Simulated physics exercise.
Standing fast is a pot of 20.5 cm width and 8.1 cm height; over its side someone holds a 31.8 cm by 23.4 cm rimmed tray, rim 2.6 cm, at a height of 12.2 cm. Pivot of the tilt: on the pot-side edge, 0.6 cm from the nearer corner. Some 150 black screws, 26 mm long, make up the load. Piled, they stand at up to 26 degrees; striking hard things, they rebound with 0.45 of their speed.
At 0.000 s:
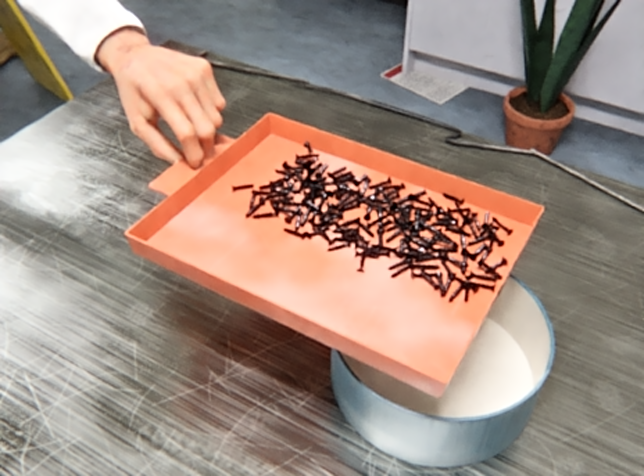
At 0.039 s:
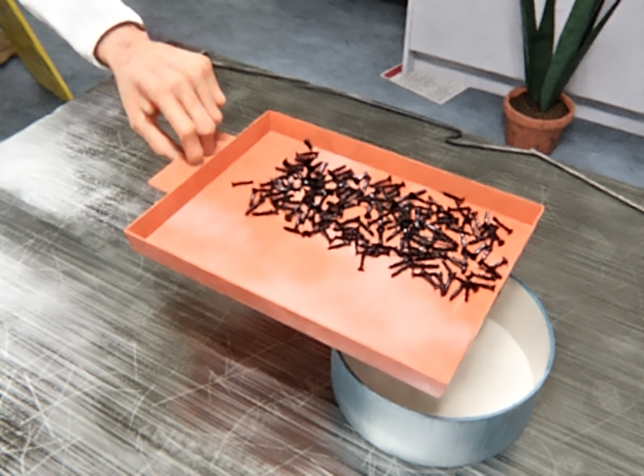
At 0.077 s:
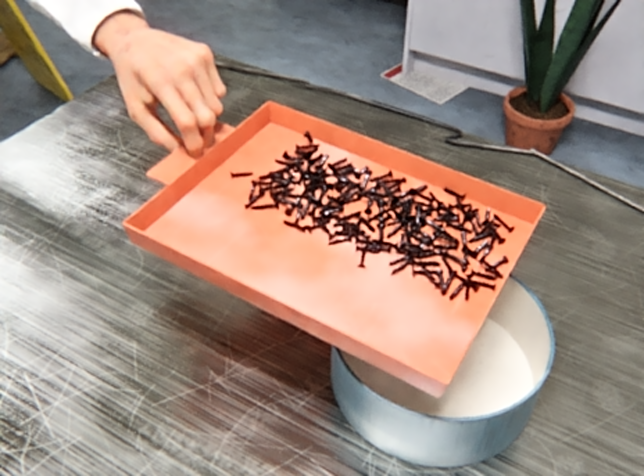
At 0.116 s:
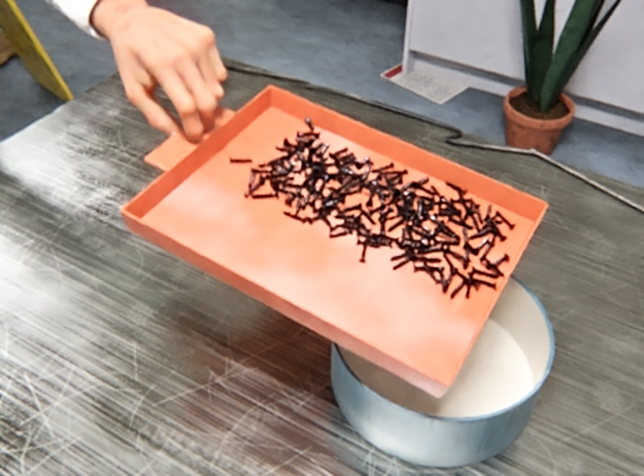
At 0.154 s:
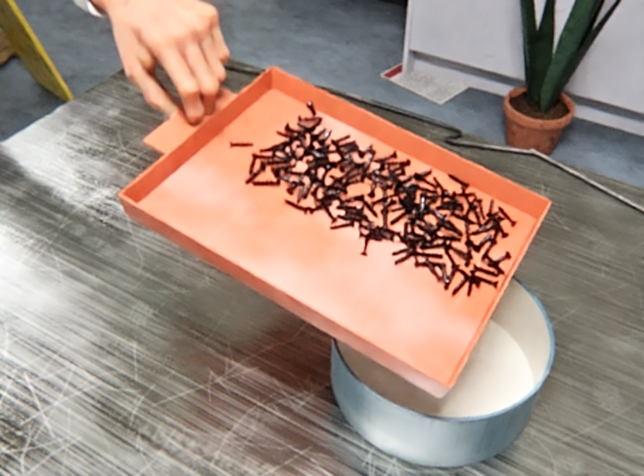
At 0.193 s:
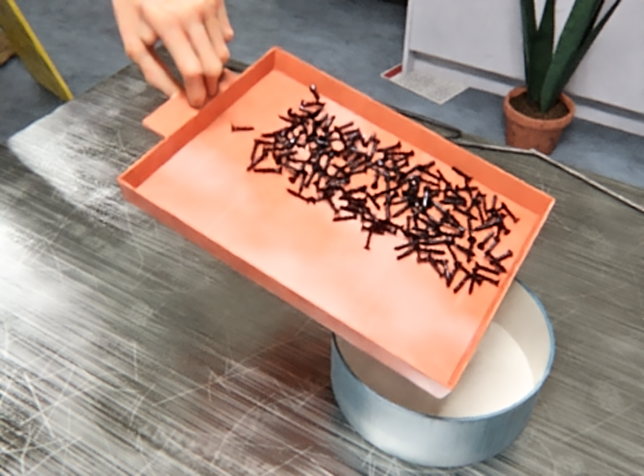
An orange rimmed tray, scattered with small black screws and held by a hand at its left end, sits nearly level over a pale blue pot on a scratched metal table. The hand raises that end, slowly at first and then faster, tilting the tray toward the pot while the screws keep their places on it.
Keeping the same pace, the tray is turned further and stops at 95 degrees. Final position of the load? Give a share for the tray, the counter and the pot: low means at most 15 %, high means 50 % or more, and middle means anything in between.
Shares: Left on the tray low, counter high, pot low.
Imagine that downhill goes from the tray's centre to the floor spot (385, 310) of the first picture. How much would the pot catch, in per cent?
Near 0 percent, give or take.
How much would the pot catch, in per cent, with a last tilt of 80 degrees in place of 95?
Roughly 0 %.
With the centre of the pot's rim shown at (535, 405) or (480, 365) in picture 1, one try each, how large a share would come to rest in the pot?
Spot one: Some 95 per cent; spot two: Some 70 per cent.
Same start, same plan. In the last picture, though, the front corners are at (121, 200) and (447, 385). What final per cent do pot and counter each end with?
Per cent by place - pot 0, counter 95.
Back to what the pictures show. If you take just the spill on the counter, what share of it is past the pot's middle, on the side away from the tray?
100 %.
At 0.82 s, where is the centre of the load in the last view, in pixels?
Roughly (532, 352).
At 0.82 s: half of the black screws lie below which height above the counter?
Around 14 cm up.
Then, at 0.57 s, tilt 53 degrees; the tray holds 100 %, the pot 0 %.
Then, at 0.82 s, tilt 80 degrees; the tray holds 60 %, the pot 0 %.
Then, at 1.18 s, tilt 95 degrees; the tray holds 10 %, the pot 0 %.
At rest (2.4 s), tray 5 %, counter 95 %, pot 0 %.
